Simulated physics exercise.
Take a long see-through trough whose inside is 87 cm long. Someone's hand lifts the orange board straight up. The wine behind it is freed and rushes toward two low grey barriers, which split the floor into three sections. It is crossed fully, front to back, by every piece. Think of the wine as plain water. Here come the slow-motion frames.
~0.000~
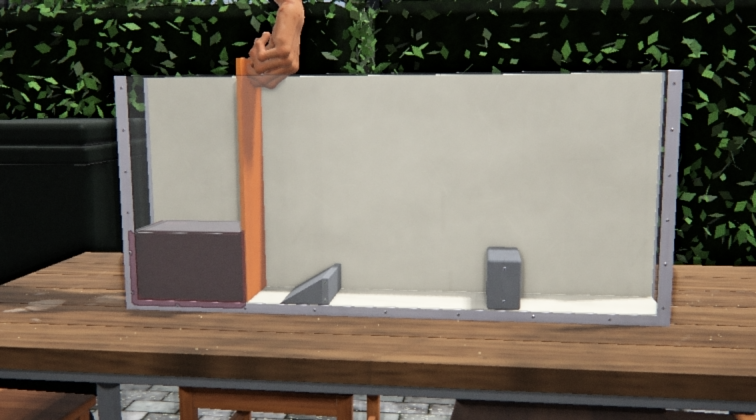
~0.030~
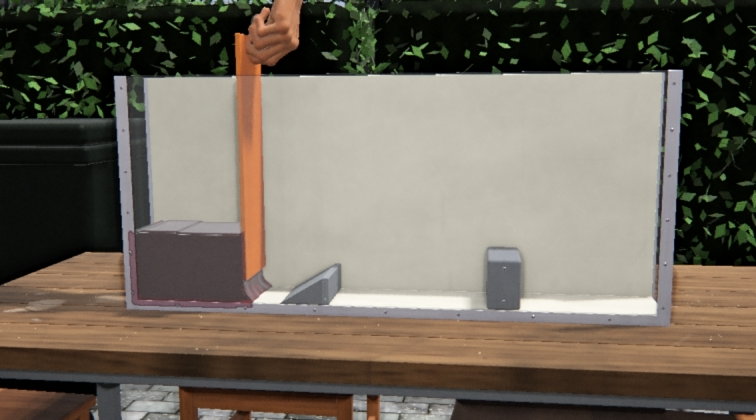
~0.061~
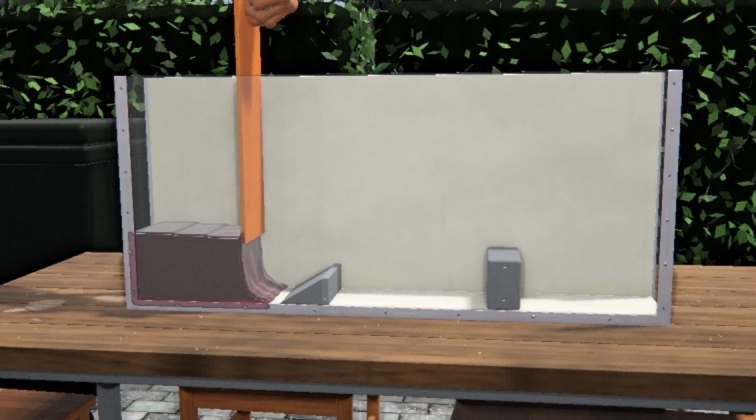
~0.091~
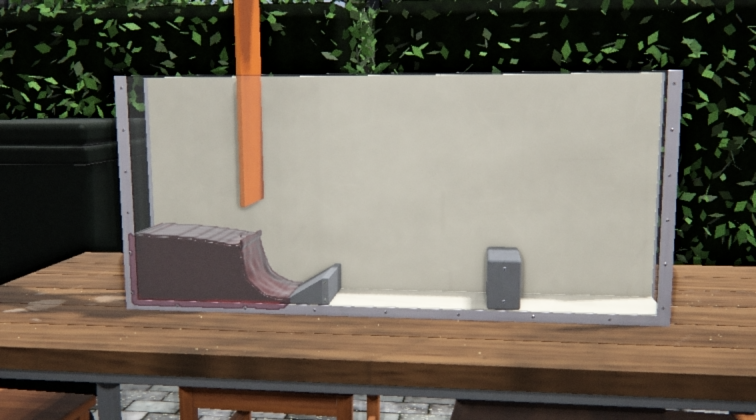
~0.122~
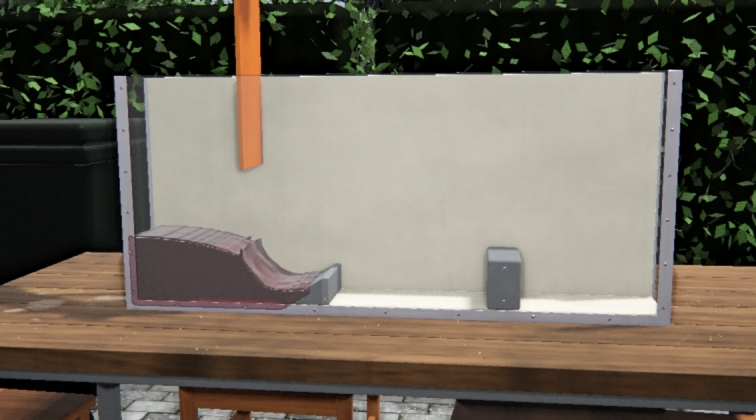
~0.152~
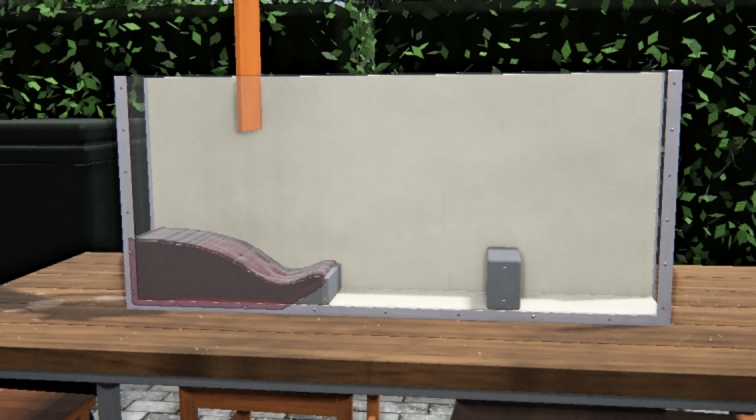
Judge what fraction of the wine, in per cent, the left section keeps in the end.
Close to 56 per cent of it.
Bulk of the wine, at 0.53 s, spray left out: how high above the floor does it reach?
Roughly 7.5 centimetres.
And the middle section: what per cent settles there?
Around 44 percent.
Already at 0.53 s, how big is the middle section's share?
Roughly 32 in a hundred.
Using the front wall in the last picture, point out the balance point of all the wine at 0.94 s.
Around (300, 291).
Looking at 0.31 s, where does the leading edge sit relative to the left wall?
About 48 cm.
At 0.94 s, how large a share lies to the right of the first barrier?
I'd put it at some 42 in a hundred.
After 0.31 s 14 per cent is beyond the first barrier and 0 beyond the second.
After 0.53 s 33 per cent is beyond the first barrier and 0 beyond the second.
After 0.94 s 42 per cent is beyond the first barrier and 0 beyond the second.
In the end the left section holds 57, the middle 43 and the right 0 per cent.
